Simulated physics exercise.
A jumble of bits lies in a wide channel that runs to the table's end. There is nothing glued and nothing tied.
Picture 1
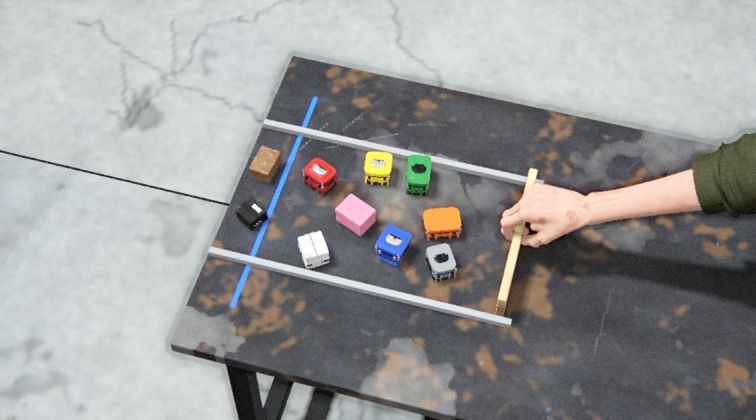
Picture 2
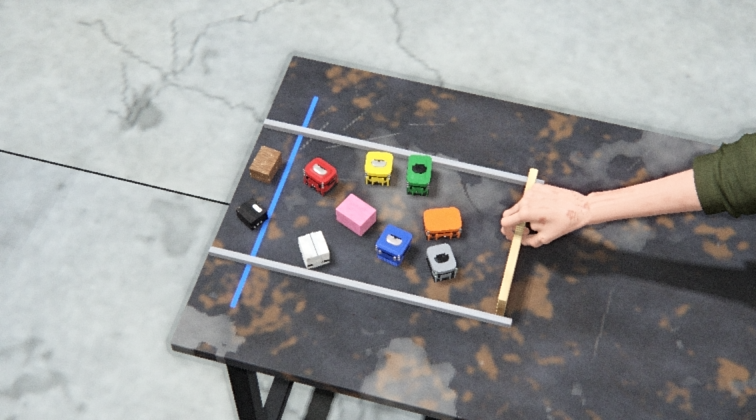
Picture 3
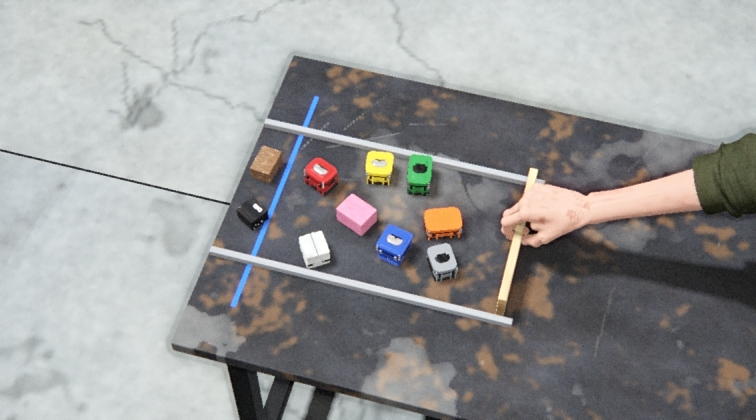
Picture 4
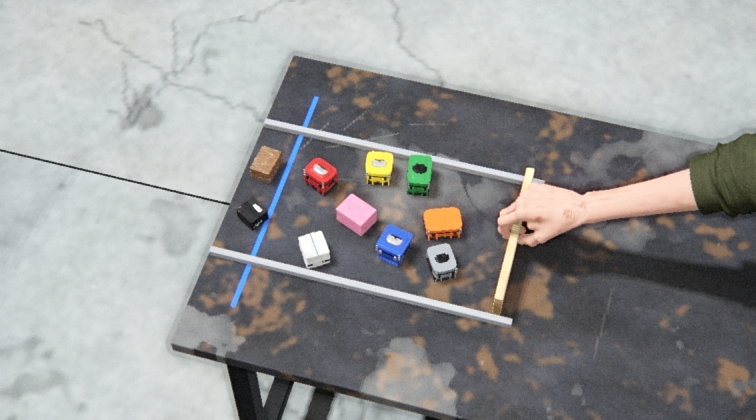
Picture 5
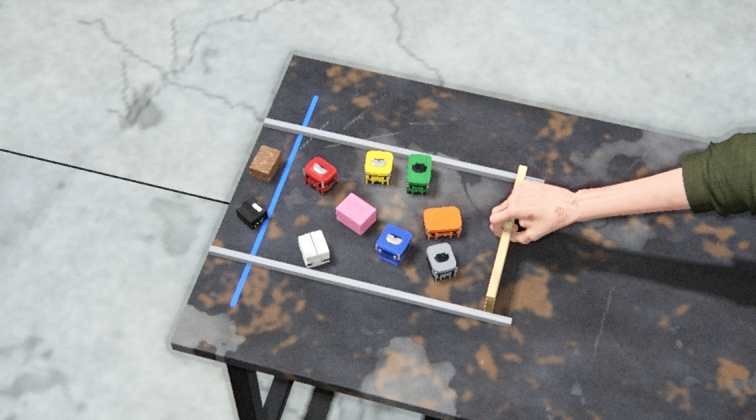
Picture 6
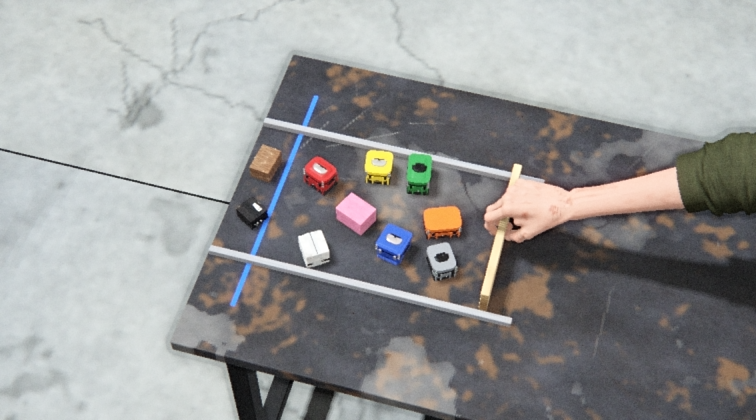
A hand holding a wooden board between two rails, then sliding it slightly left toward small, still, colourful blocks and cases.
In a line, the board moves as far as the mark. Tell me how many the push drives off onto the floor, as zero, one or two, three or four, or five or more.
Three or four, I think.
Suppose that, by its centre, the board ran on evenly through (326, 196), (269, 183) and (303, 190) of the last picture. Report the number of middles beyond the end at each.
0; 6; 1.
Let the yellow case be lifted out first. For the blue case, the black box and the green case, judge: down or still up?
Blue case - safe, black box - gone, green case - safe.
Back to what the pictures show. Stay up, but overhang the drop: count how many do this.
That comes to 3 of them.
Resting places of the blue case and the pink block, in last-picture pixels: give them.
Final spots - blue case (229, 214), pink block (234, 186).
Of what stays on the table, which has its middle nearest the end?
Result: The pink block.
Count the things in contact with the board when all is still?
It's 4.
Early on, none off yet; brown block at rest near (266, 164); black box at rest near (252, 213); red case at rest near (321, 175).
A while later, none off yet; brown block at rest near (266, 164); black box at rest near (252, 213); red case travelled a little near (308, 170).
Finally, the number that fall off is three or four; lost, red case, black box and brown block.
